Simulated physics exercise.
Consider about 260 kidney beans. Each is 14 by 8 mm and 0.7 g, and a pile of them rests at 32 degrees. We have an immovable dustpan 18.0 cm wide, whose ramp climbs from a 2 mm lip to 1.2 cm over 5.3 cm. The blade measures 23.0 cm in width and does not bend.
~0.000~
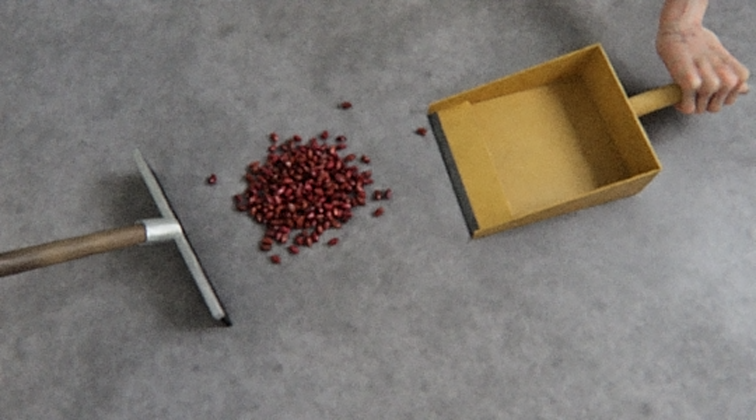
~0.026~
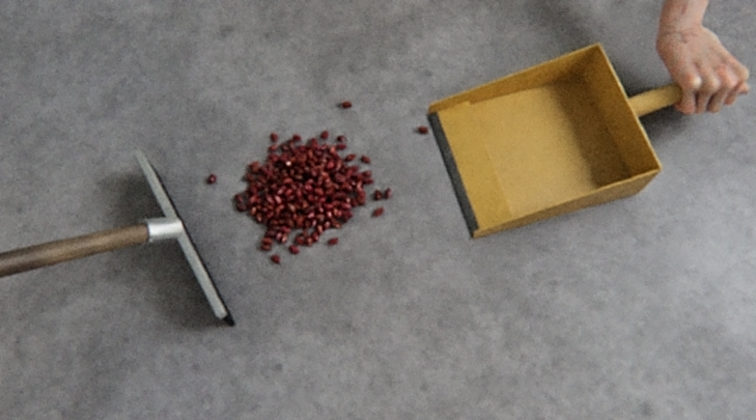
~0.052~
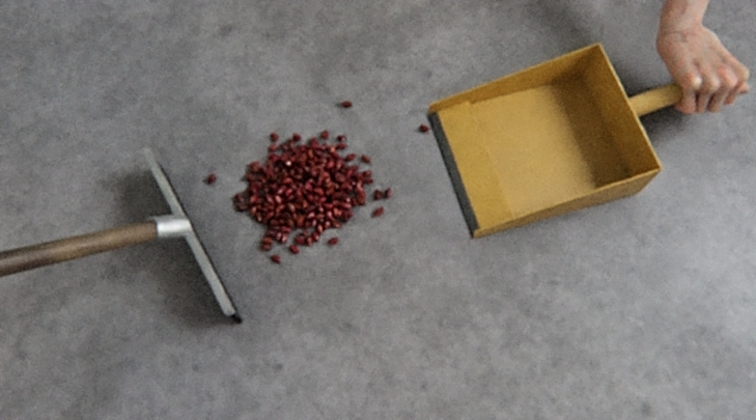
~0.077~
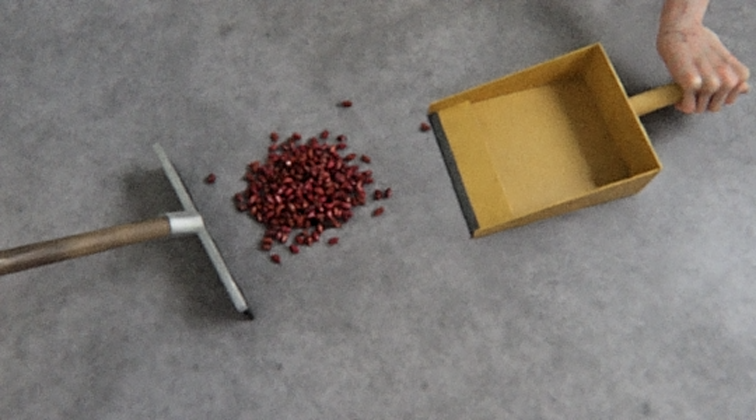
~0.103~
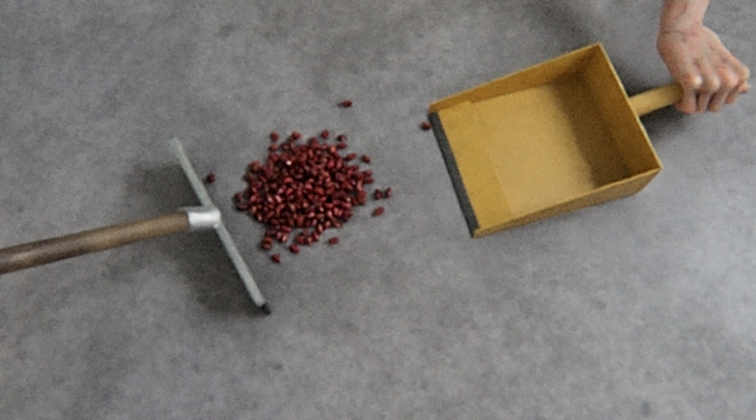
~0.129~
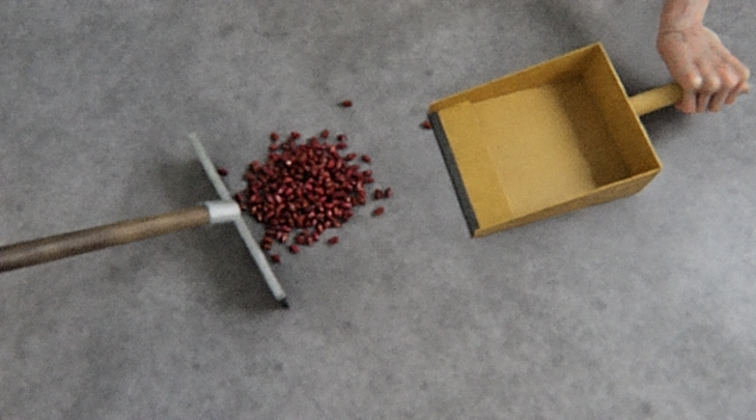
Hand holding a yellow dustpan still at right while a long-handled squeegee slides rightward to the edge of a red bean pile.
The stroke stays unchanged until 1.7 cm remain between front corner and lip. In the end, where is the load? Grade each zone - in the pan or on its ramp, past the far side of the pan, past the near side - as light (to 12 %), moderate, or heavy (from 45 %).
Pan - moderate, far side - moderate, near side - light.
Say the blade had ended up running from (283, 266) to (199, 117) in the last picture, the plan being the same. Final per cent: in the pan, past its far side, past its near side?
You'd see pan at 30, far at 50 and near at 0.
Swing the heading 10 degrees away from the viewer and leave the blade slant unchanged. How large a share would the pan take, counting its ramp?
I'd expect close to 30 percent.
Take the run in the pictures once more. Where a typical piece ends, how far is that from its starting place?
Median: Approx. 20 cm.
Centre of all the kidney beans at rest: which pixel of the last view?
Approximately (433, 135) in the last view.
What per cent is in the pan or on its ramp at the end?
I'd put it near 25 percent.
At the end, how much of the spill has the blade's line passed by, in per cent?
Estimate: Near 0 %.
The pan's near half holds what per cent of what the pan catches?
Something like 40 in a hundred.
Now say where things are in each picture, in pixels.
The first frame shows blade from (218, 314) to (139, 157), moved 0.0 cm, 0 of the pieces shifted so far; middle of the pieces at (307, 189); pan at (545, 149).
The second frame shows blade from (221, 313) to (141, 156), moved 0.3 cm, 0 of the pieces shifted so far; middle of the pieces at (308, 189).
The third frame shows blade from (229, 310) to (148, 154), moved 1.2 cm, 1 of the pieces shifted so far; middle of the pieces at (308, 189).
The fourth frame shows blade from (242, 306) to (160, 151), moved 2.5 cm, 1 of the pieces shifted so far; middle of the pieces at (308, 189).
The fifth frame shows blade from (259, 301) to (176, 146), moved 4.5 cm, 1 of the pieces shifted so far; middle of the pieces at (308, 189).
The sixth frame shows blade from (279, 295) to (194, 141), moved 6.8 cm, 2 of the pieces shifted so far; middle of the pieces at (308, 189); pan at (546, 148). Its pace works out near 0.86 m/s.
After 0.27 s, middle of the blade 15 cm from the lip; 0 % over the lip, far side 15 %, near side 0 %.
After 0.36 s, middle of the blade 7 cm from the lip; 0 % over the lip, far side 25 %, near side 0 %.
Then, at 0.59 s, middle of the blade 5 cm from the lip; 30 % over the lip, far side 35 %, near side 0 %.
At rest (2.2 s), pan 25 %, far side 35 %, near side 0 %, in front of the lip or behind the blade 40 %.
